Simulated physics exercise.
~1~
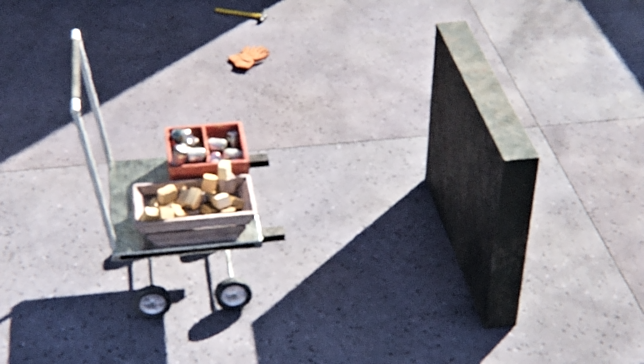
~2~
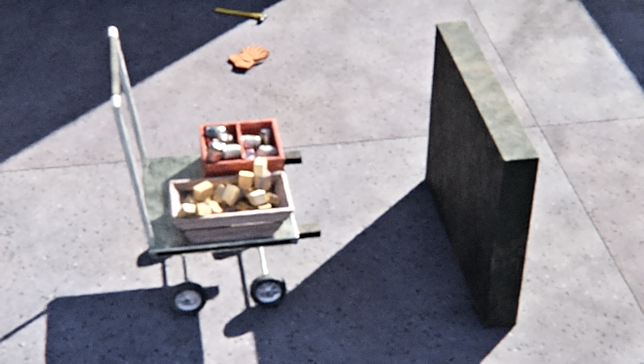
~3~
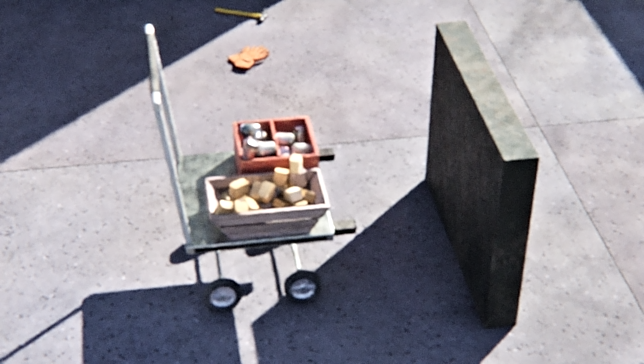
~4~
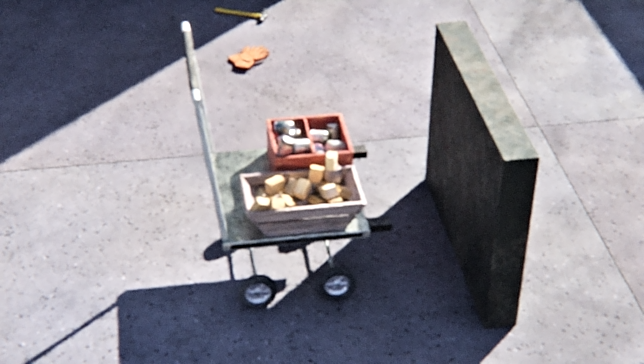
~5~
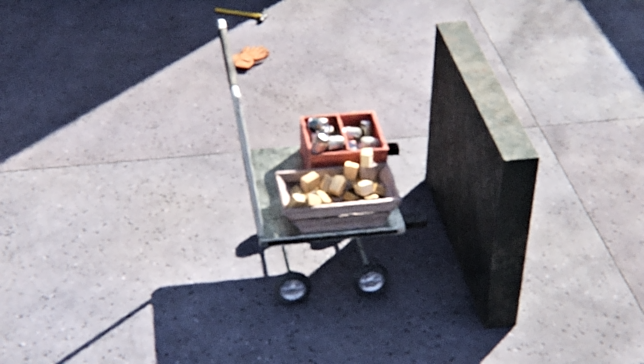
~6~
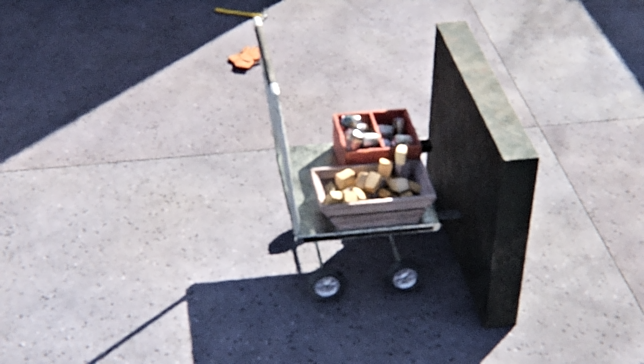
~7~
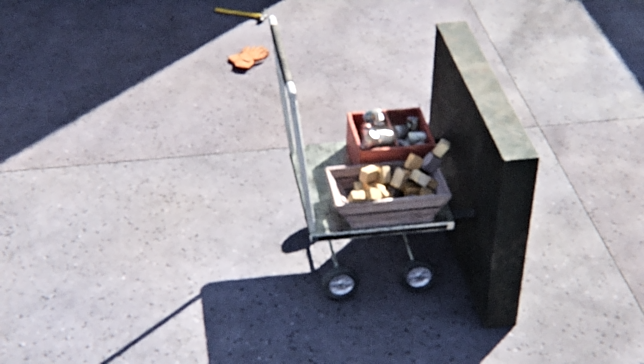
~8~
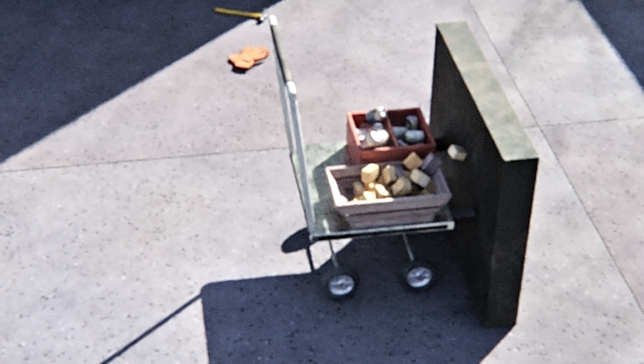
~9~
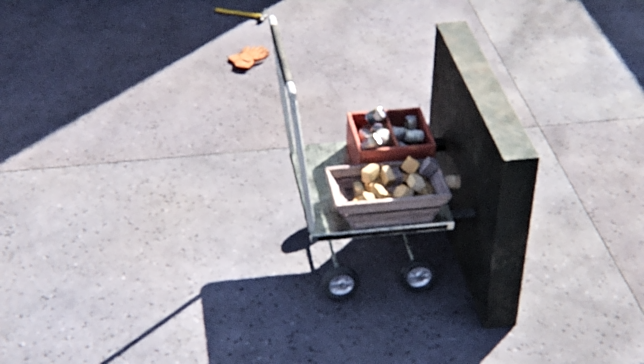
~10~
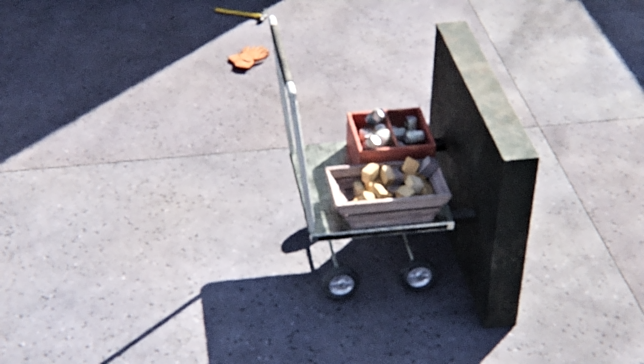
On sunlit grey paving crossed by broad shadows, seen from above at an angle, a cart with a tall pale handle carries a red divided tray of small cans behind a wooden tray heaped with pale blocks. A dark upright wall stands to the right, and an orange object and a yellow one lie near the top. The cart rolls steadily rightward and stops at the wall. The blocks lurch forward, and one tumbles over the wooden tray's right end, drops beside the wall and disappears from view. The cart stays still and upright, the cans and remaining blocks still in their trays.
